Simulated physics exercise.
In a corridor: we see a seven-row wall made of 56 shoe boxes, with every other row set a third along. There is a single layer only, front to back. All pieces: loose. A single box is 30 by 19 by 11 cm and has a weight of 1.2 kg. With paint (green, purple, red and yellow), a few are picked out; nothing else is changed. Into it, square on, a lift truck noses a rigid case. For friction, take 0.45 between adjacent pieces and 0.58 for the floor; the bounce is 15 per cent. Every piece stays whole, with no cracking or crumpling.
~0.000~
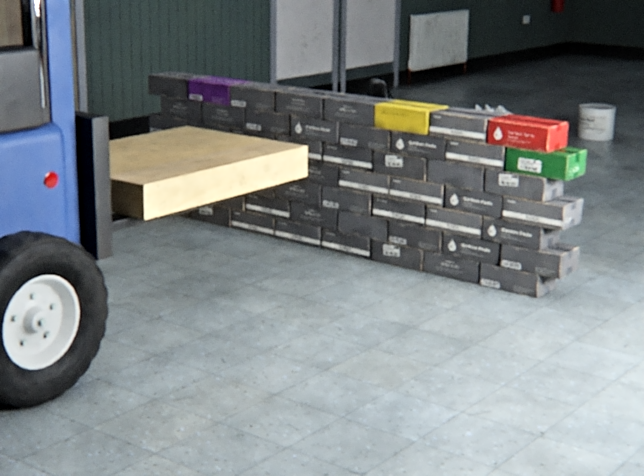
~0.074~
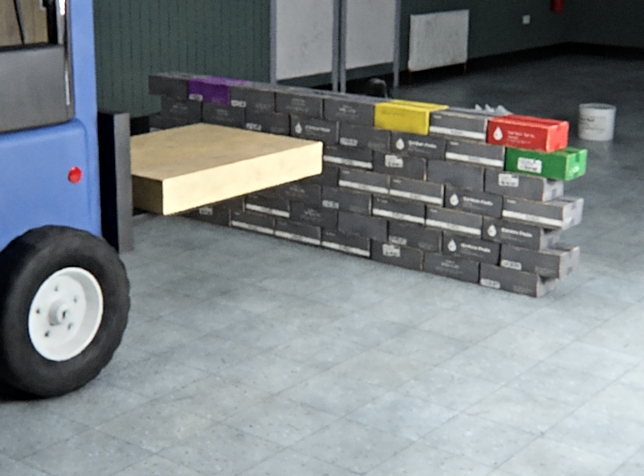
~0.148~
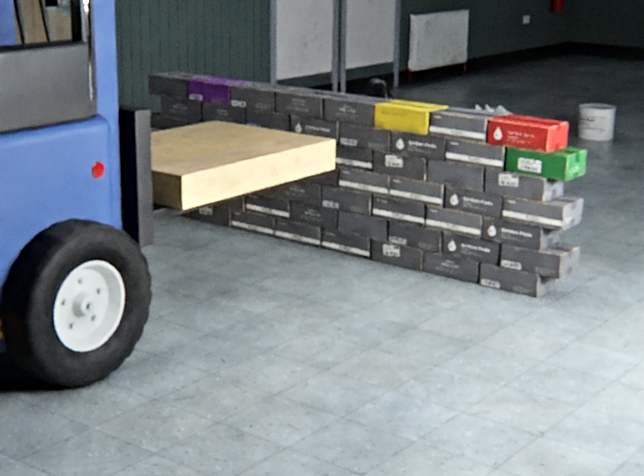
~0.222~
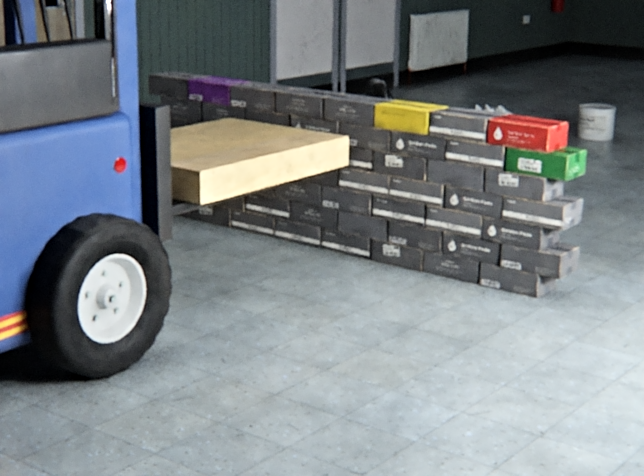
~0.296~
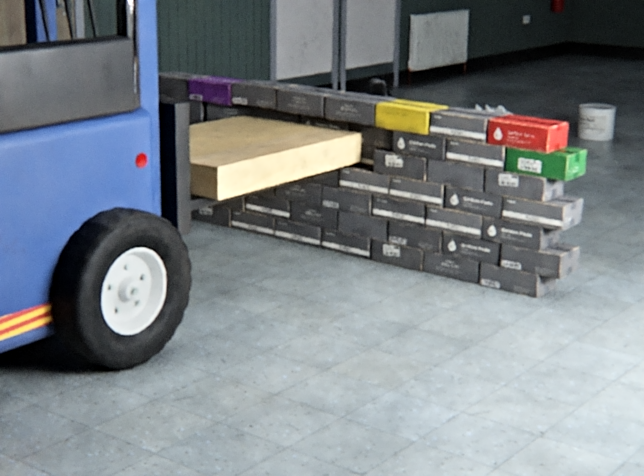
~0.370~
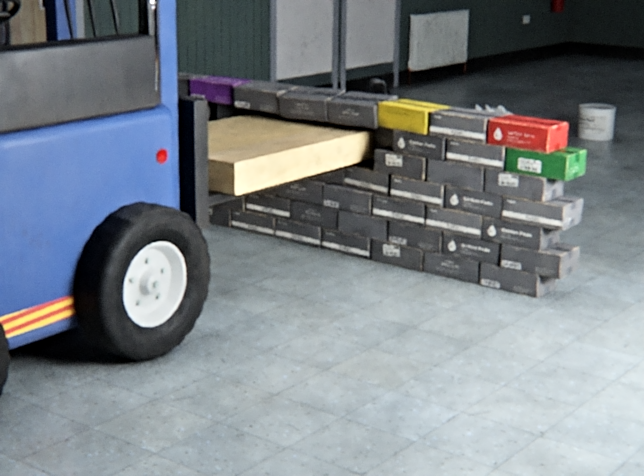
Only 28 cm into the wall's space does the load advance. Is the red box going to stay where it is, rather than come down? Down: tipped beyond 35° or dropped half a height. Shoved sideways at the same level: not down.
Yes, it keeps its place.
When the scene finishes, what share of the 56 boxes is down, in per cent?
Estimate: About 20% of them.
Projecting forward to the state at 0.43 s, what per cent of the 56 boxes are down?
0 %.
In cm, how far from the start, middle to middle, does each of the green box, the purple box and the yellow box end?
Start to finish, close to green 0, purple 70, yellow 75 centimetres.
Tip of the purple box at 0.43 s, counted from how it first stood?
I'd put it at roughly 0 degrees away from its starting angle.
After 0.43 s, none of the 56 boxes down, 20 disturbed; red box unmoved; yellow box 39 mm from its place.
After 0.56 s, 7 of the 56 boxes down; red box unmoved; yellow box 9° from how it stood.
After 0.84 s, 12 of the 56 boxes down; red box unmoved; purple box 67° from how it stood, 8 cm lower.
After 1.32 s, 12 of the 56 boxes down; red box unmoved; purple box 72° from how it stood, 56 cm lower.
In the end (2.8 s), 12 of the 56 boxes down; red box unmoved; purple box 46° from how it stood, 58 cm lower; yellow box 67 cm lower. From the last view, middles, red box near (528, 133), purple box near (218, 179).
